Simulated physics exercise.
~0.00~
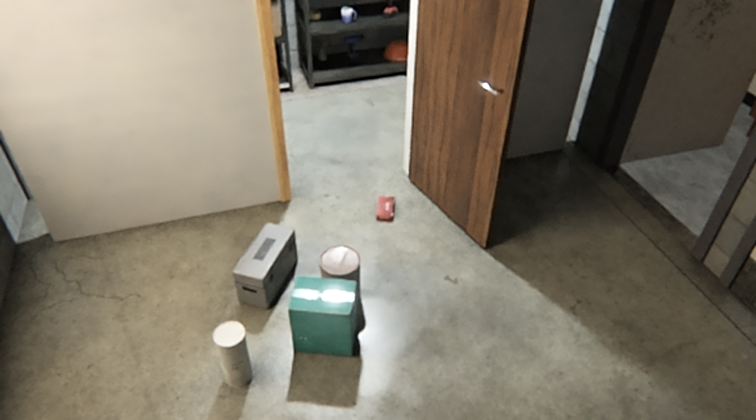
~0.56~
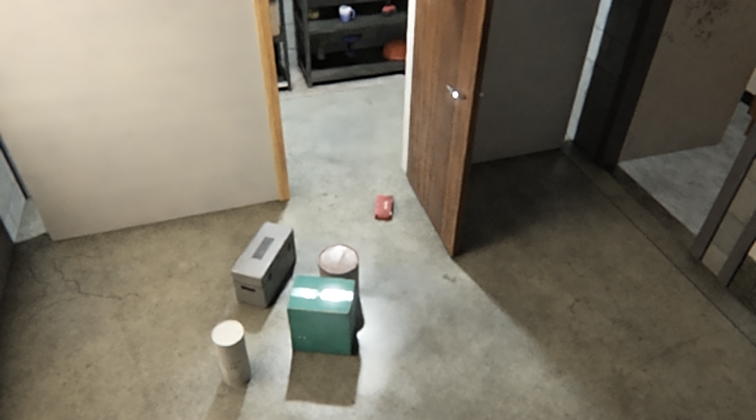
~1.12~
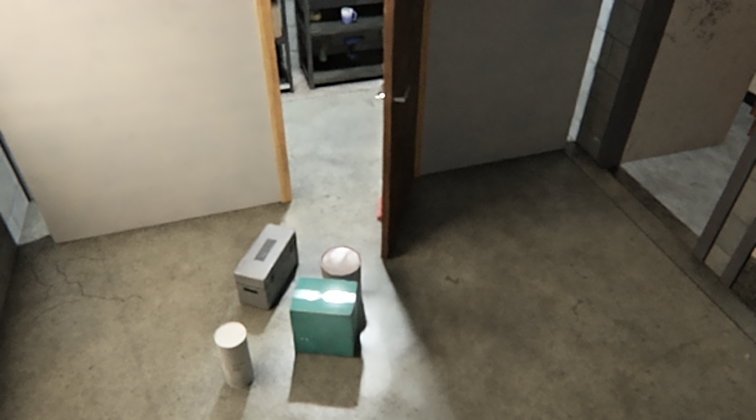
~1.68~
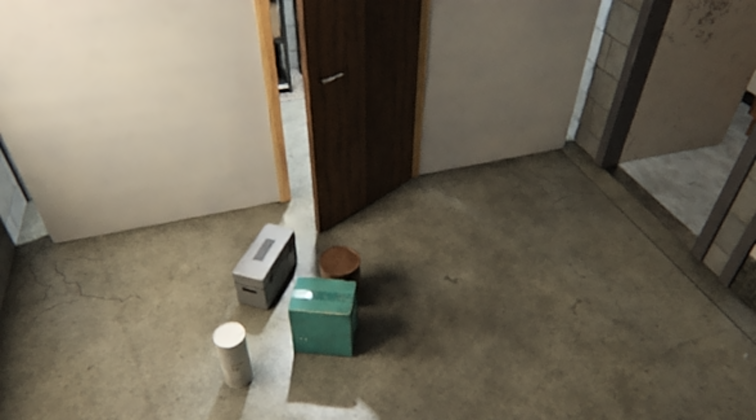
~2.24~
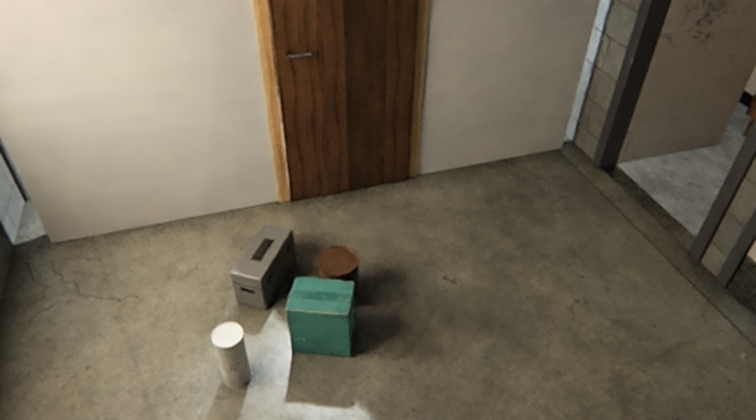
The video shows a wooden door swinging steadily until it shuts in its frame, hiding a small red packet on the floor by the doorway, while a grey toolbox, brown pail, turquoise box and white canister stay in place on the concrete floor.
